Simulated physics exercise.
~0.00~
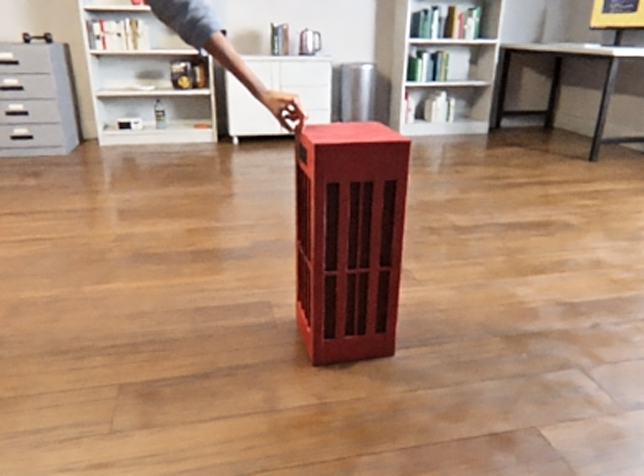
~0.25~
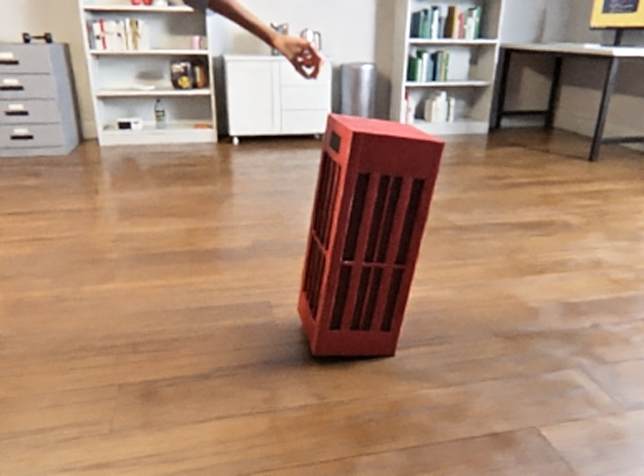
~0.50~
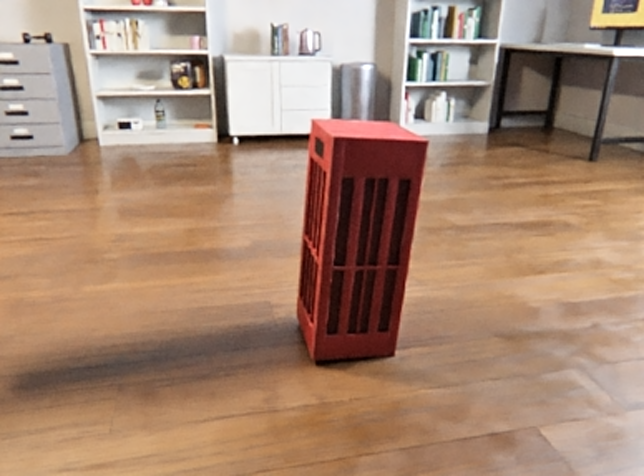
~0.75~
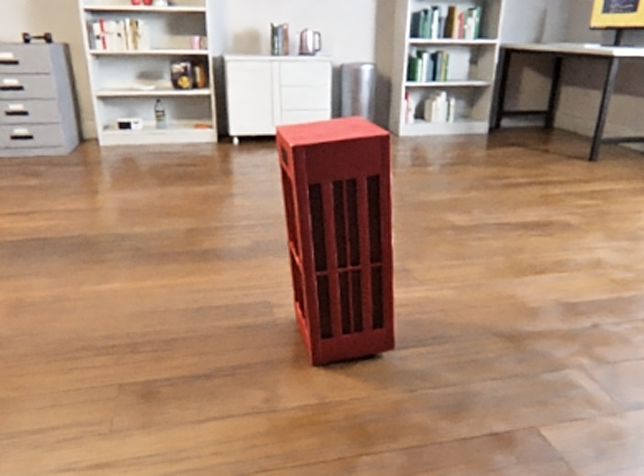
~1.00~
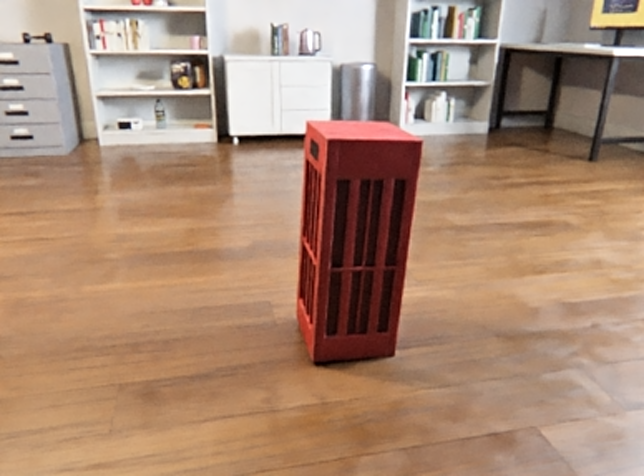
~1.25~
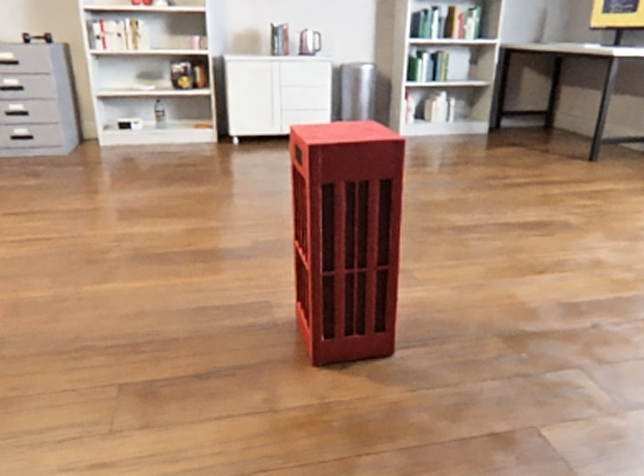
In a room with wooden flooring, a hand shoves a tall red crate, which rocks right and left before settling upright.
